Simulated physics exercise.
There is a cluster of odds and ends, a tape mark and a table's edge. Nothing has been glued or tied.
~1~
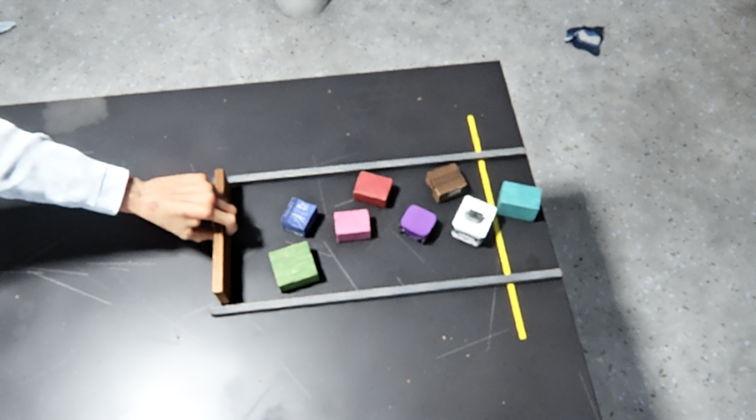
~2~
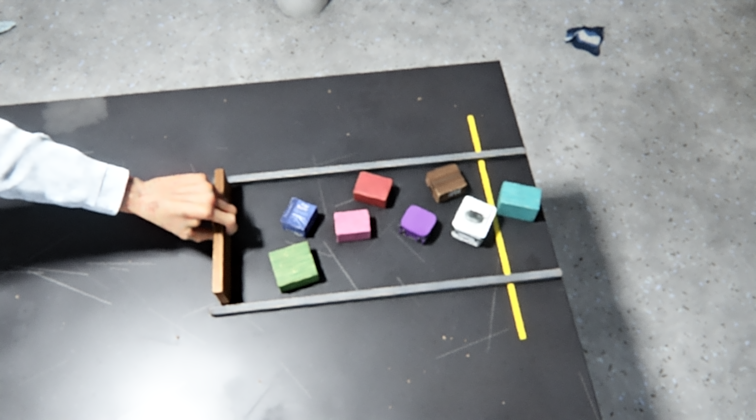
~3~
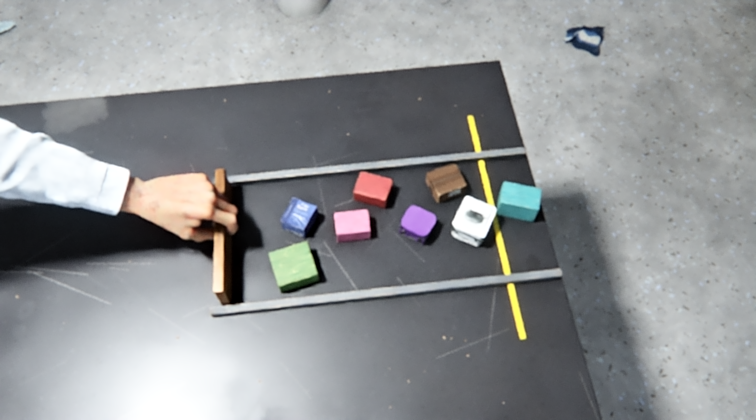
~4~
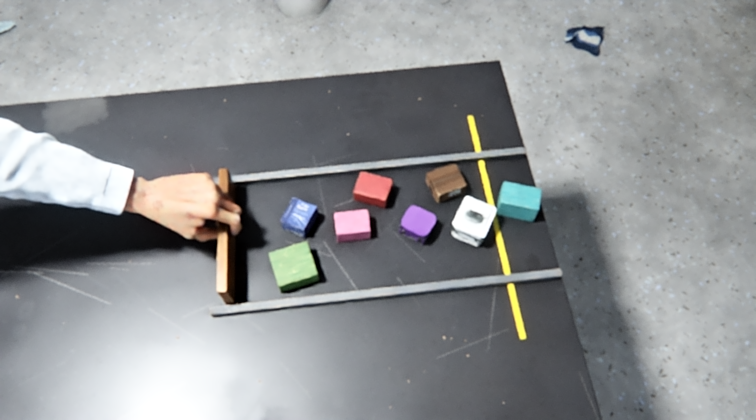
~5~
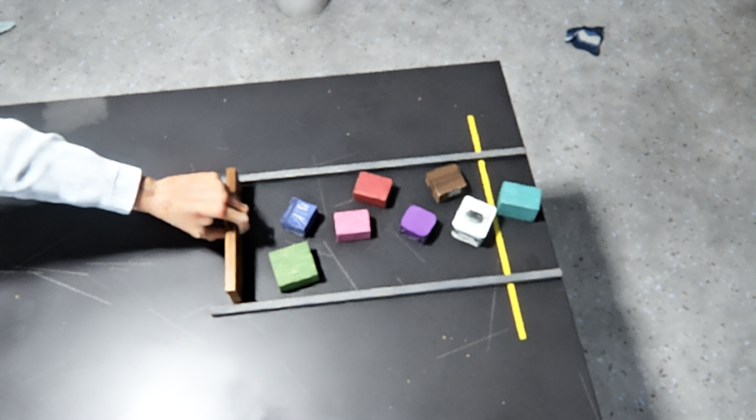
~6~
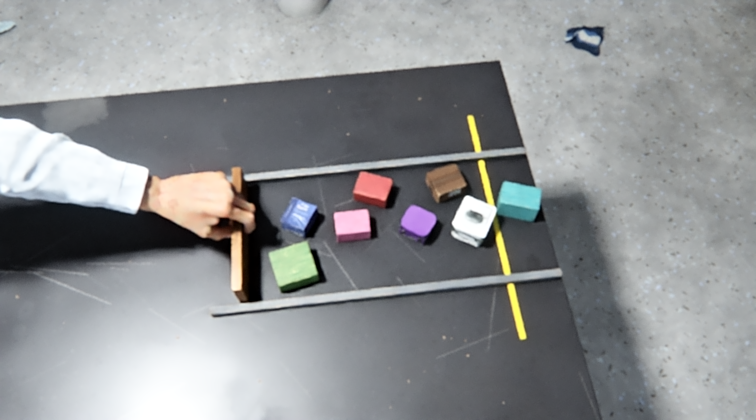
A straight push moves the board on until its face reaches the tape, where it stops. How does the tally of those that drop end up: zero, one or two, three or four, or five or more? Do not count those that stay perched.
Dropped off the end are no fewer than three and no more than four.
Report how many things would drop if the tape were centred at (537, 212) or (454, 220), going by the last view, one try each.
Tallies in order: 8 and 0.
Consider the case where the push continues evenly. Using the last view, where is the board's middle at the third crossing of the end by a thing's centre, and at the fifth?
I'd put the first at about (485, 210) and the next at about (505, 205).
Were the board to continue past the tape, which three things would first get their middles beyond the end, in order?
White case, brown box, purple case.
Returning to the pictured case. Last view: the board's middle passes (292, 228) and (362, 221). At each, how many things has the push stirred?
So 2, and at the other place 5.
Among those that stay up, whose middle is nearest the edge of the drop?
Result - foremost is the turquoise block.
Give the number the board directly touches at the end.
Looks like 2 of them, all told.
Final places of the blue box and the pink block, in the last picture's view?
The blue box ends at (502, 189) and the pink block at (530, 217).
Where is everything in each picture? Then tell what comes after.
Turquoise block (519, 202); white case (473, 222); brown box (446, 183); board (223, 236); tape (494, 216), in the first frame.
White case (473, 222); purple case (418, 225), in the second frame.
Brown box (446, 183); pink block (353, 226), in the third frame.
Turquoise block (519, 202); green block (294, 267), in the fourth frame.
White case (473, 222); blue box (300, 218), in the fifth frame.
Turquoise block (519, 202); white case (473, 222); brown box (446, 183); board (241, 234); tape (494, 216), in the sixth frame.
Early on, none off yet; turquoise block at rest near (519, 202); white case at rest near (473, 222); brown box at rest near (446, 183).
Finally, the number that fall off is three or four; lost, purple case, brown box and white case.
